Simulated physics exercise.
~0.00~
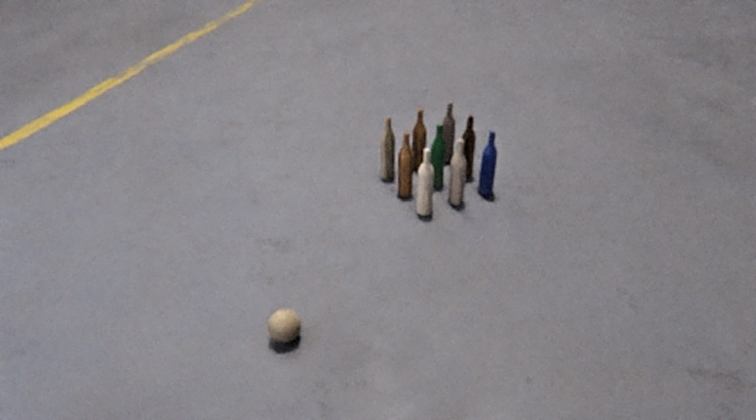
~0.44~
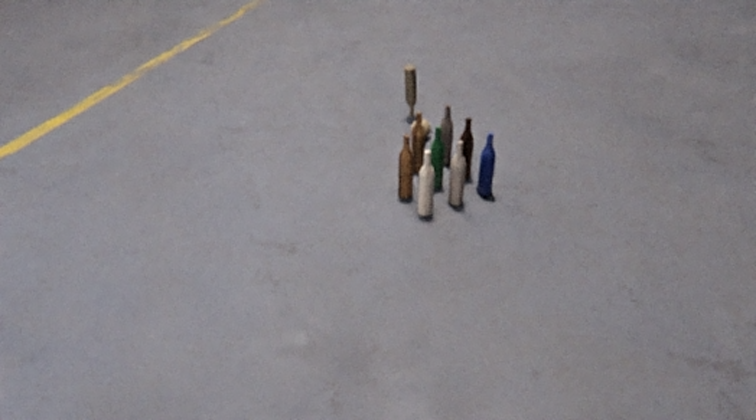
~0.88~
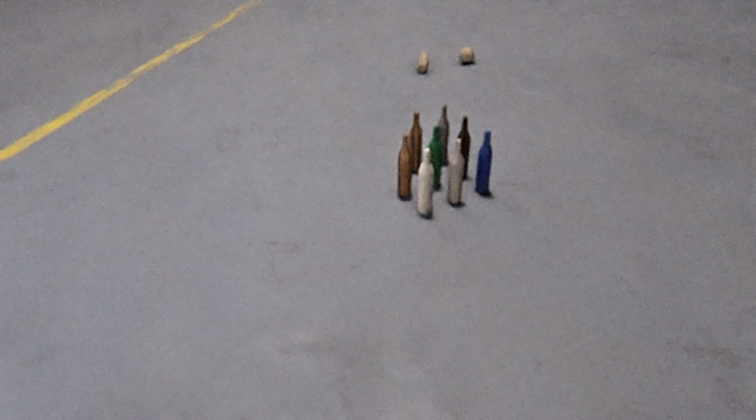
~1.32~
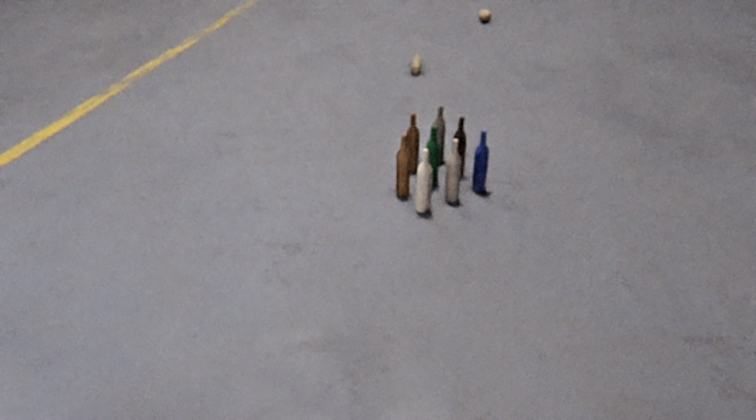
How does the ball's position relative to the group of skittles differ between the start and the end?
At the start the ball is in front of the skittles, towards the lower left of the view. By the end it is far behind them, near the top of the view and to the right of where it began.
